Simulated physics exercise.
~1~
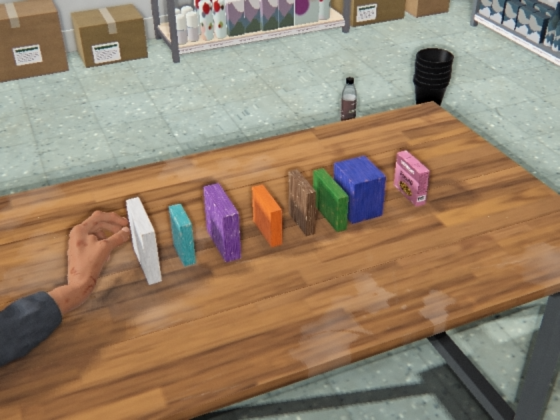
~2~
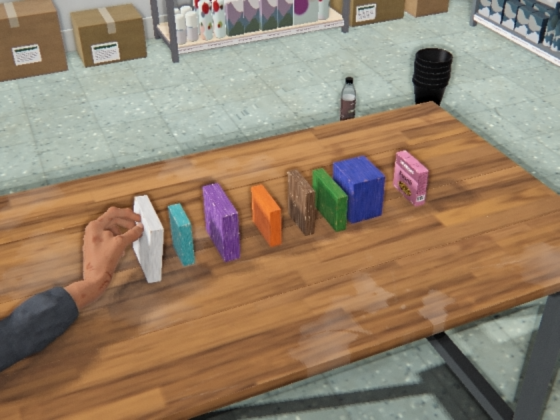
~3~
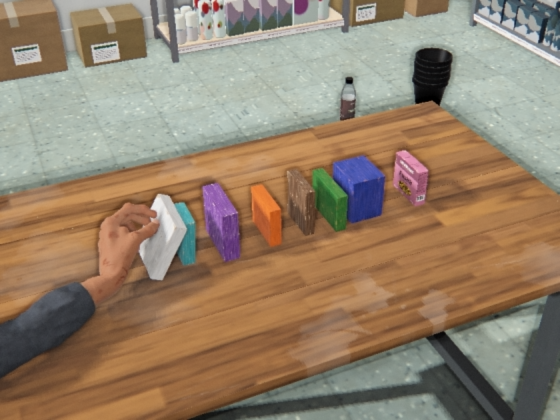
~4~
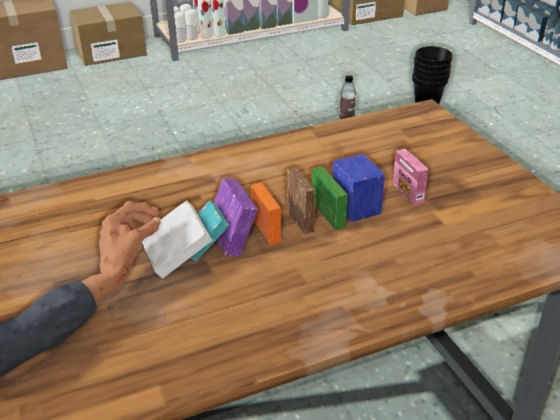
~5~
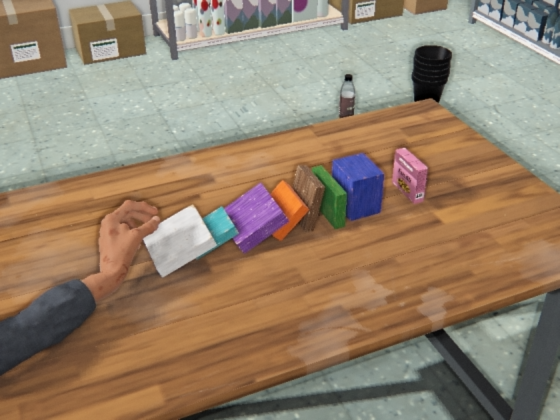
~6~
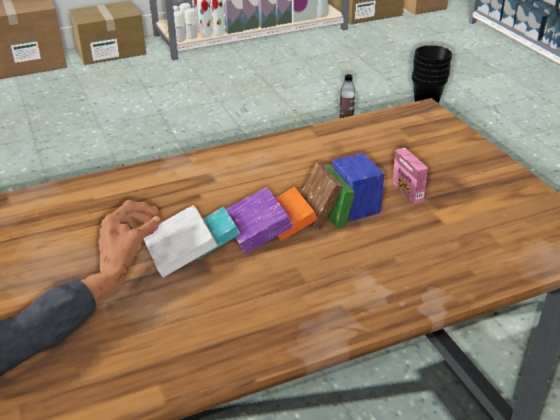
Hand tipping a white block rightward on a wooden table, toppling turquoise, purple and orange pieces, brown and green left leaning by an unmoved blue block.
